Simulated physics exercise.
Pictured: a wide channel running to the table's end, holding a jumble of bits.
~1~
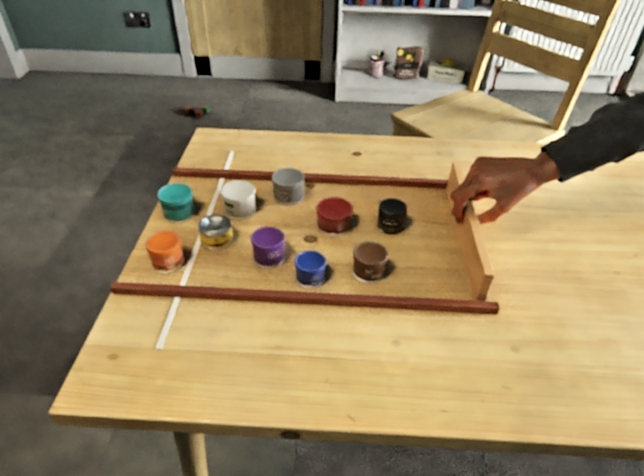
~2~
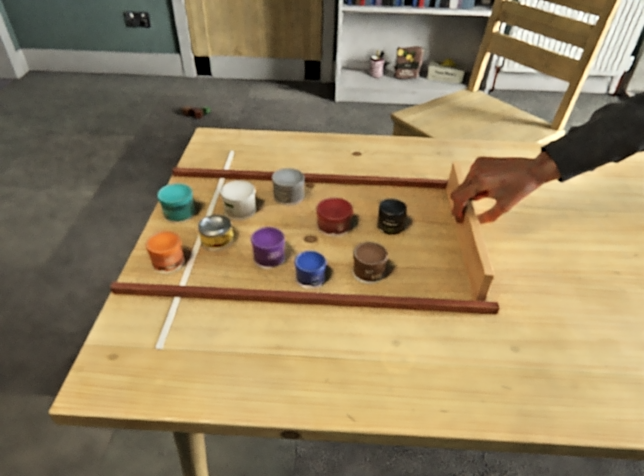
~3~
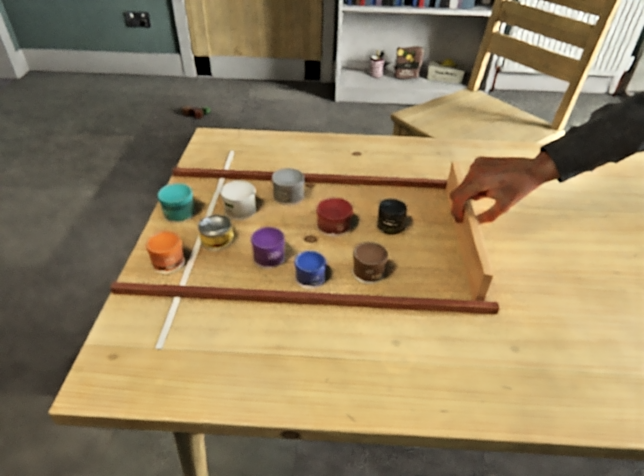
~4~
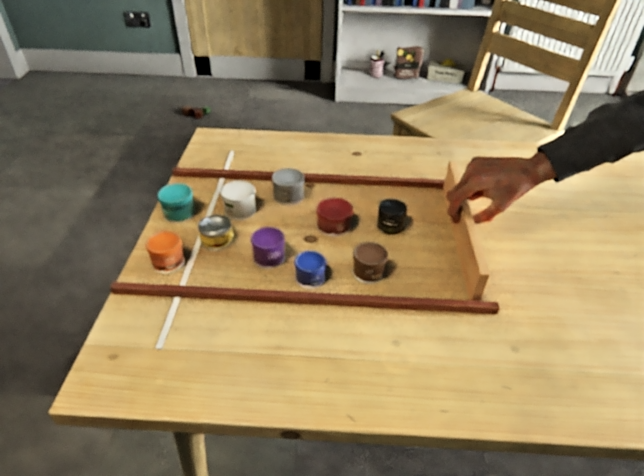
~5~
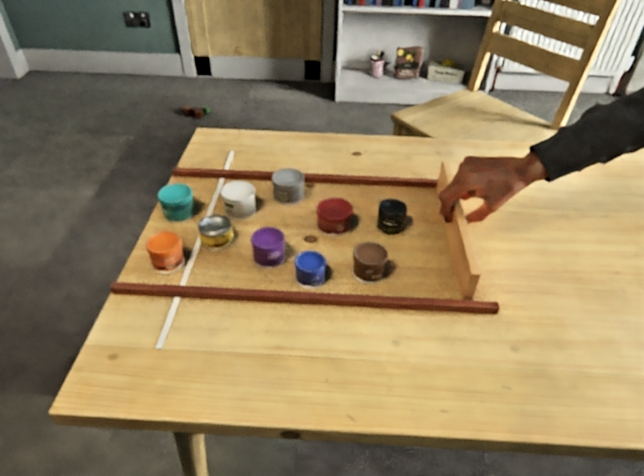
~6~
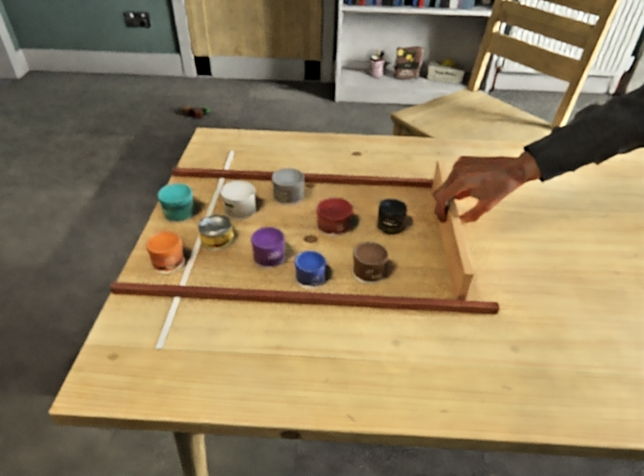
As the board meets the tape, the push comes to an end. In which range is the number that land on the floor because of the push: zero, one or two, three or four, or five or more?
I expect one or two pieces to come off the table.
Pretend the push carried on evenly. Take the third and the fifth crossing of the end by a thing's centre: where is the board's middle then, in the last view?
The middle sits near (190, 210) at the first moment and near (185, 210) at the second.
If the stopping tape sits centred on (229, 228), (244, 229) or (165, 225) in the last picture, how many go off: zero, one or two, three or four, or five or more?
Taking the three places in turn, it would be not one; none; 5 or more.
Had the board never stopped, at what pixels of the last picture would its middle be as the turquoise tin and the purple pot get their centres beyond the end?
(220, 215) and (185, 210), more or less.
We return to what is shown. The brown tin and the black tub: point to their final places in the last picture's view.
Final positions - brown tin around (175, 248), black tub around (193, 208).
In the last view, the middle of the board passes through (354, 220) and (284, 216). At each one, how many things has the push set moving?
4 and 8.
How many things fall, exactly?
A count of exactly 2.
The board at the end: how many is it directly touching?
4 in contact.
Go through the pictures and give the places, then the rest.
Turquoise tin (177, 203); orange tin (166, 252); yellow tin (216, 232); board (467, 225); tape (204, 227), in the first picture.
Orange tin (166, 252); grey tin (288, 187), in the second picture.
Yellow tin (216, 232); board (466, 225), in the third picture.
Turquoise tin (177, 204); white pot (239, 200), in the fourth picture.
Orange tin (166, 252); red tin (334, 217), in the fifth picture.
Turquoise tin (177, 204); orange tin (166, 252); yellow tin (216, 232); board (450, 224); tape (204, 227), in the sixth picture.
A little later, none off yet; turquoise tin at rest near (177, 204); orange tin at rest near (166, 252); yellow tin at rest near (216, 232).
When it is over, the number that fall off is one or two; down, yellow tin and turquoise tin.
